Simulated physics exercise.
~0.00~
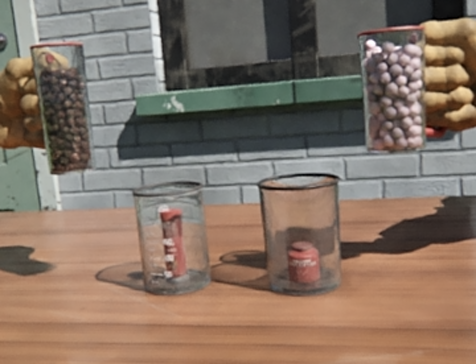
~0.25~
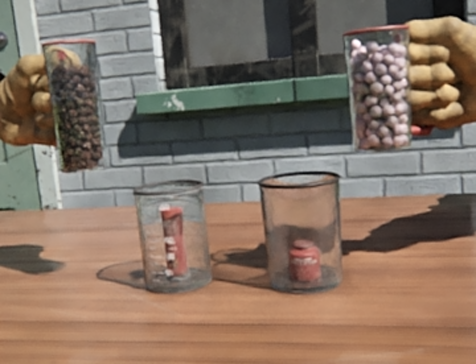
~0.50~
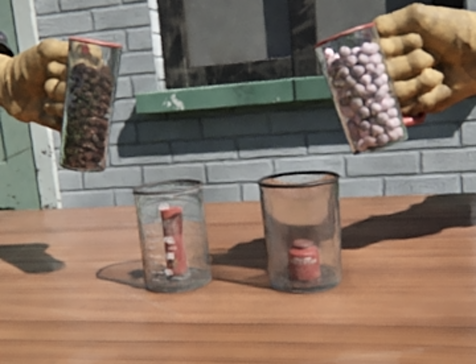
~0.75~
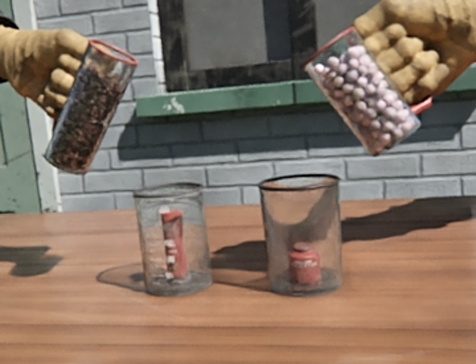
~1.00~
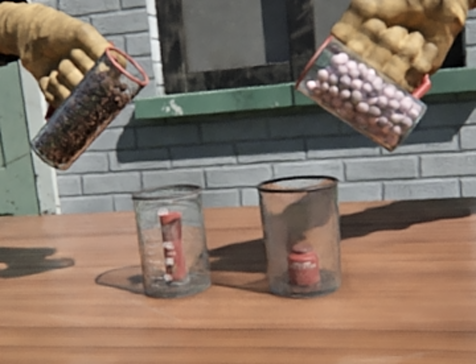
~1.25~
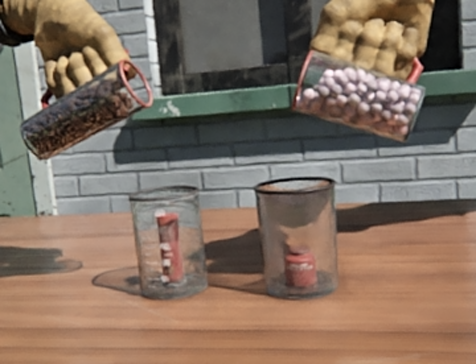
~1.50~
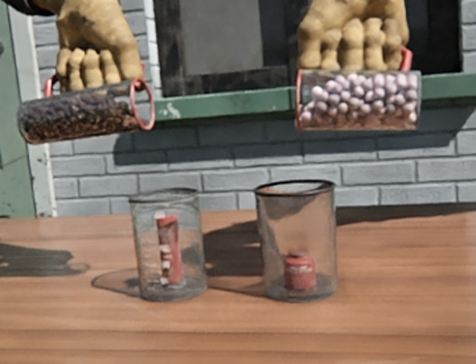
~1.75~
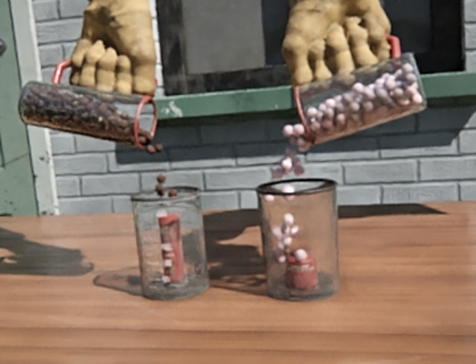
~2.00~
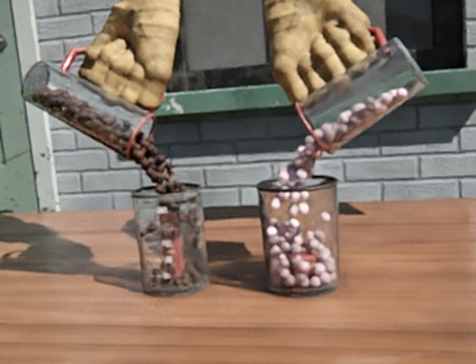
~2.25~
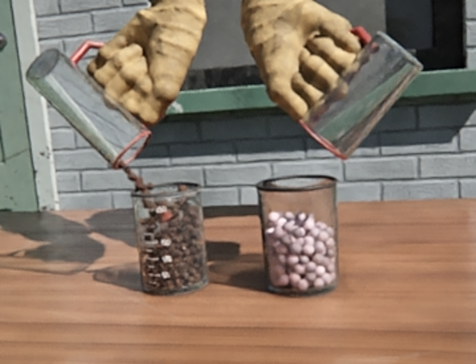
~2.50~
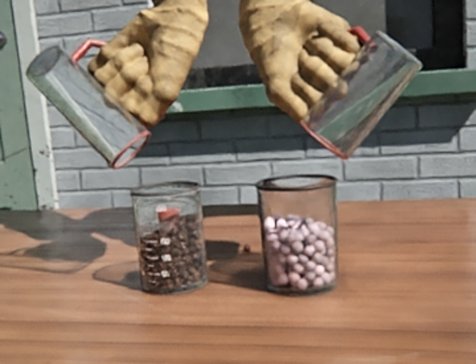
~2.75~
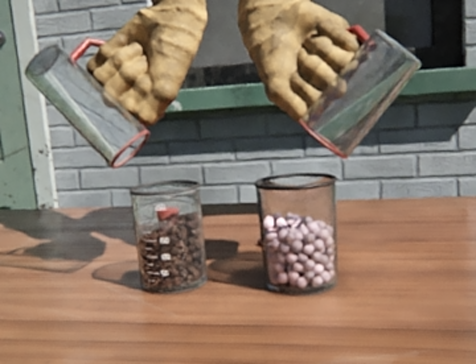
Two gloved hands hold clear cups with red rims above a wooden table, one filled with dark brown pieces on the left and one with pale pink balls on the right, seen from the front before a grey brick wall. Below stand two clear containers, a tall red-and-white object in the left and a short red one in the right. The hands tip the cups inward until both loads pour down. The pink balls bury the short object, while the brown pieces pile around the taller one. Finally, both cups hang tilted and empty, and only the left object's red top still shows.
